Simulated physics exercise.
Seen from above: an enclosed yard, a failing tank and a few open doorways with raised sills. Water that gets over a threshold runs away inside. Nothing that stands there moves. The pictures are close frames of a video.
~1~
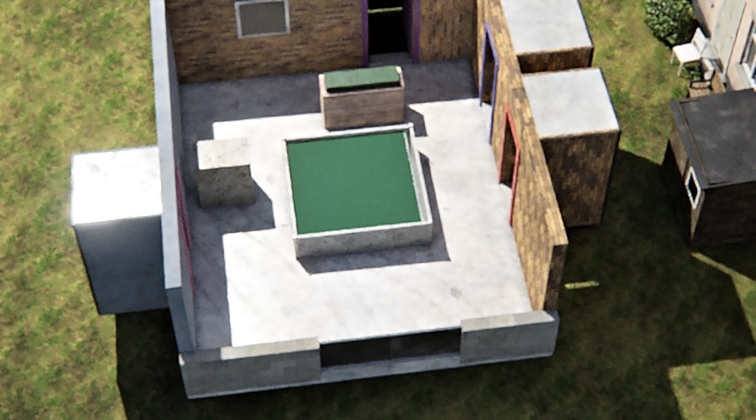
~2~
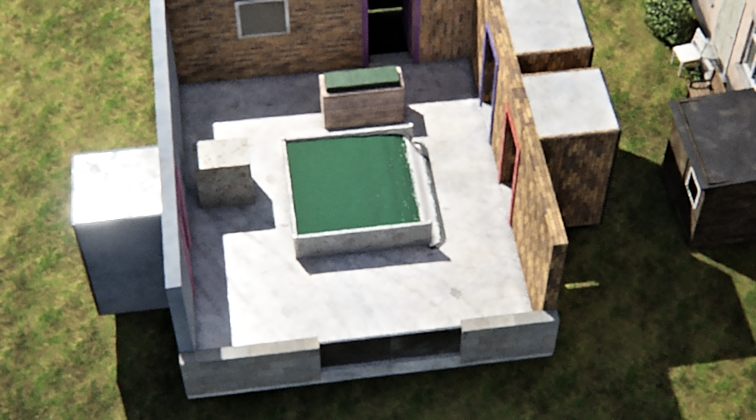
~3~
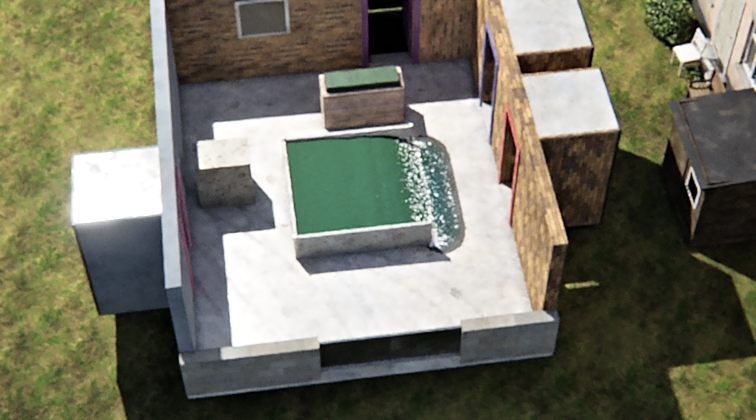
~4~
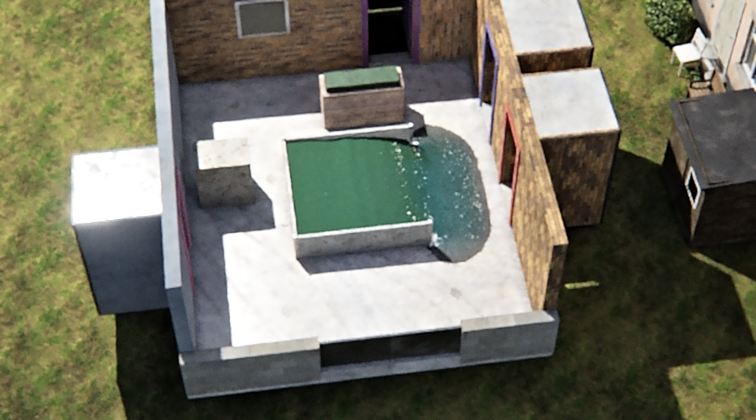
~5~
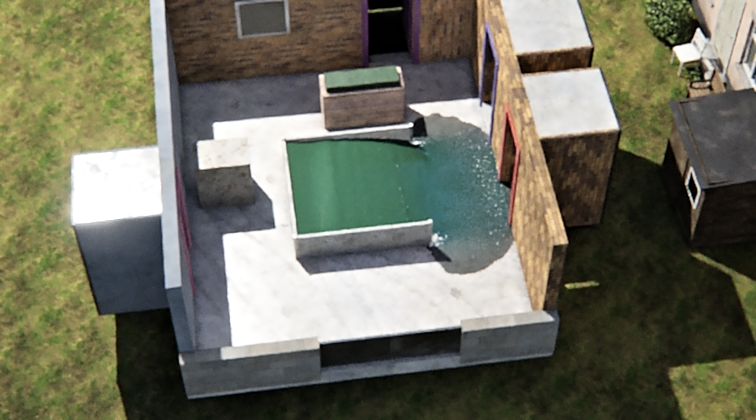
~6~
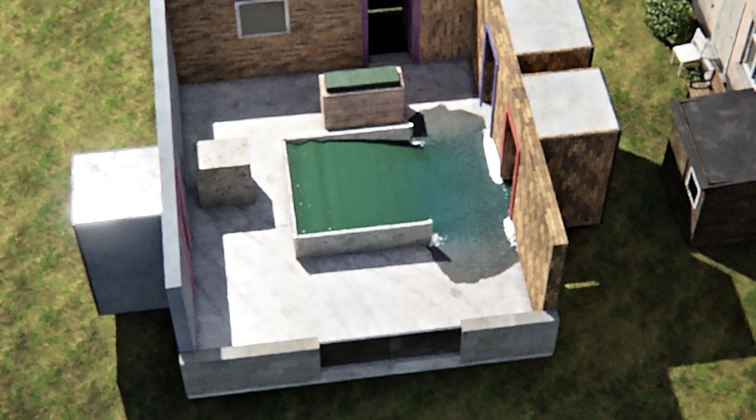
In a walled yard seen from above, a square tank of green water sits full and still on the pale floor. Its right side gives way and water pours out in a foaming front, then spreads rightward across the paving in a widening, rounded pool until it meets the brick wall beside the red-framed doorway.
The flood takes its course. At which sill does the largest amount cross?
The red doorway takes the most.
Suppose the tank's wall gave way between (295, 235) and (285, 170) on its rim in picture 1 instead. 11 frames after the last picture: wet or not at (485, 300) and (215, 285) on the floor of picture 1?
One after the other: Free of water, under water.
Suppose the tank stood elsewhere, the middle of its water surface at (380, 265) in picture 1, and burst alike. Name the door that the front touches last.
I say the one in pink.
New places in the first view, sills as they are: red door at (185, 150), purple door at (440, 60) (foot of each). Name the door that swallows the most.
The purple door.
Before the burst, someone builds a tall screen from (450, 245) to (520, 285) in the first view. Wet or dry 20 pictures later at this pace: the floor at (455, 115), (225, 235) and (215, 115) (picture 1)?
In turn: Covered, no water, free of water.
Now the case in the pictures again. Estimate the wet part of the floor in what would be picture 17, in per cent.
About 25 per cent.
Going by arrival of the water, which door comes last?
Last comes the pink-painted one.
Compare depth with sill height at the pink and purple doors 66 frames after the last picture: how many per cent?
About 70 and 50 per cent.
A moment on, water covers 20 % of the floor; red door a lot in, pink door not reached, blue door a trickle in, purple door not reached.
Next, water covers 25 % of the floor; red door a lot in, pink door not reached, blue door some in, purple door not reached.
Then, water covers 45 % of the floor; red door a lot in, pink door not reached, blue door some in, purple door a trickle in.
Later, water covers 85 % of the floor; red door a lot in, pink door wet at the sill, nothing in, blue door some in, purple door a trickle in.
In the end, water covers 100 % of the floor; red door a lot in, pink door wet at the sill, nothing in, blue door some in, purple door a trickle in; the red door has let in the most.
